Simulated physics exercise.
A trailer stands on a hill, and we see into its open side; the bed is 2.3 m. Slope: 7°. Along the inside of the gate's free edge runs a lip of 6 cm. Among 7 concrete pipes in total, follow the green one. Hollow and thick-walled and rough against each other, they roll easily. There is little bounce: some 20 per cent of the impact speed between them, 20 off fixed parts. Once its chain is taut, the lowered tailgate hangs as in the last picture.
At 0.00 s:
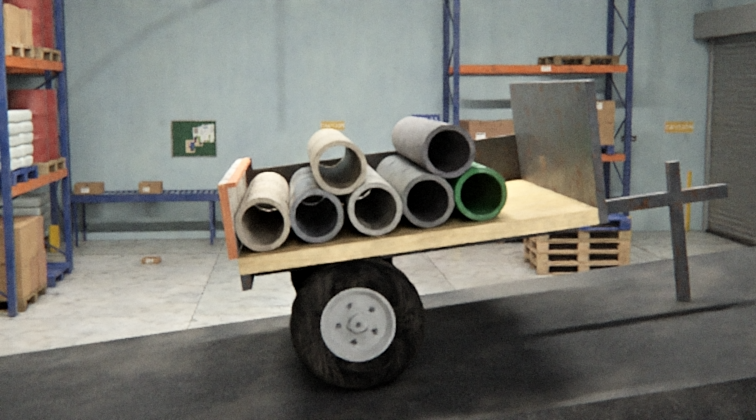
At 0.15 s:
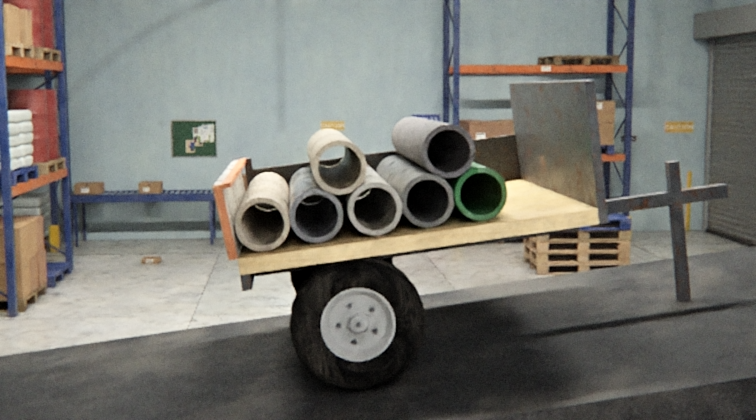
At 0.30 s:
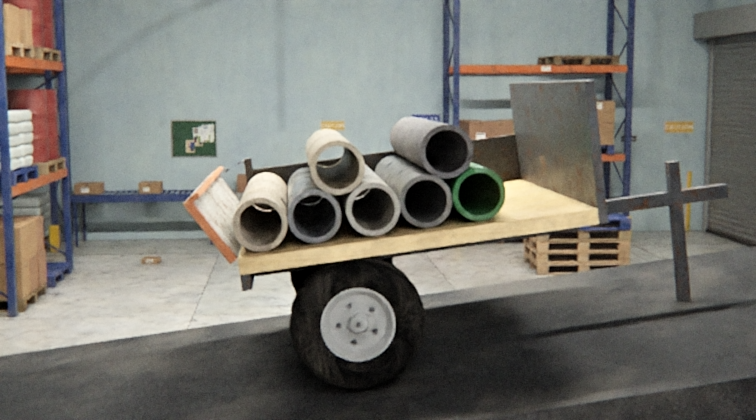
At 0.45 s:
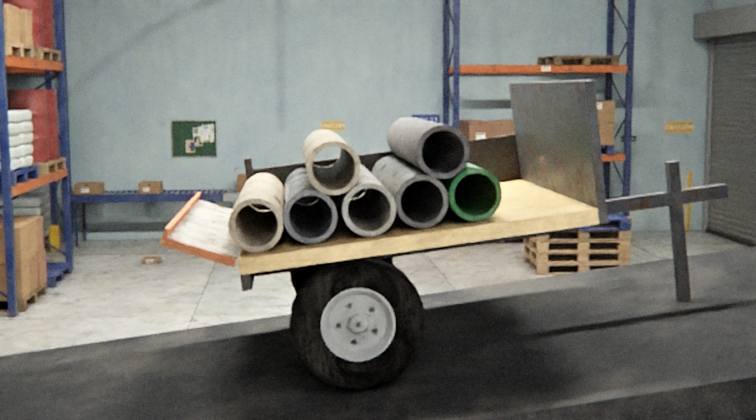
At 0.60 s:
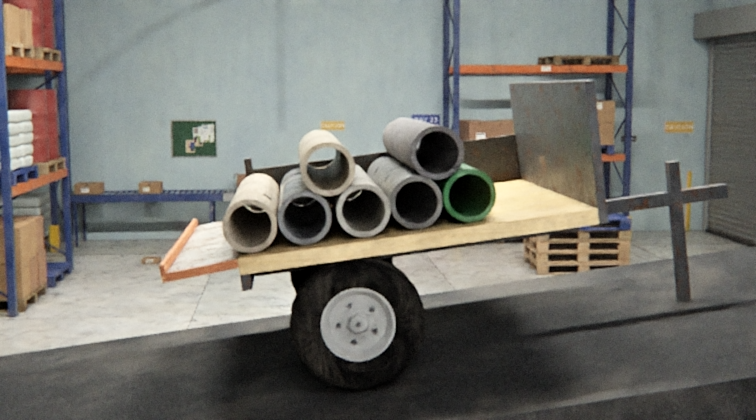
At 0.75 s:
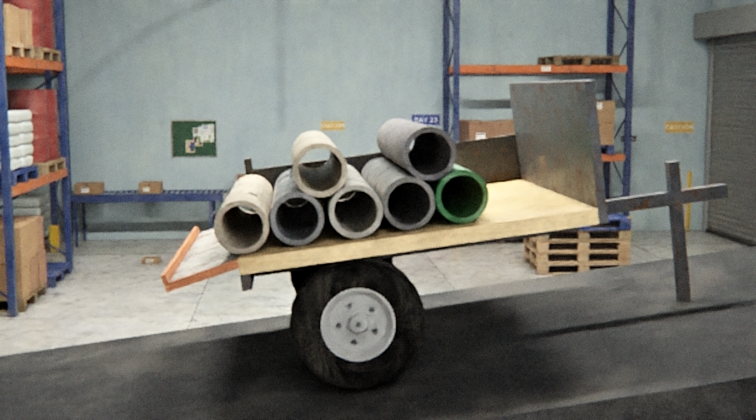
Tailgate swinging down at the left end of a sloping trailer bed, then seven stacked pipes, one green, shifting slightly left.
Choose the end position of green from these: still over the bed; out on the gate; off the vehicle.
My pick for green is off the vehicle.
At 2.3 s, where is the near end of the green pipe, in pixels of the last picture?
That would be about (273, 223) in pixels.
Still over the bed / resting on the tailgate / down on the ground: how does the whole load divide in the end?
0, 0, 7.
By 1.5 s, green is on the bed, 100 cm short of the hinge, rolling left; 0 out so far.
By 2.3 s, green is on the bed, 25 cm short of the hinge, rolling left; 3 out so far.
By 3.3 s, green is dropping off the gate; 7 out so far.
Finally (5.7 s), green is out on the ground; 7 out so far.
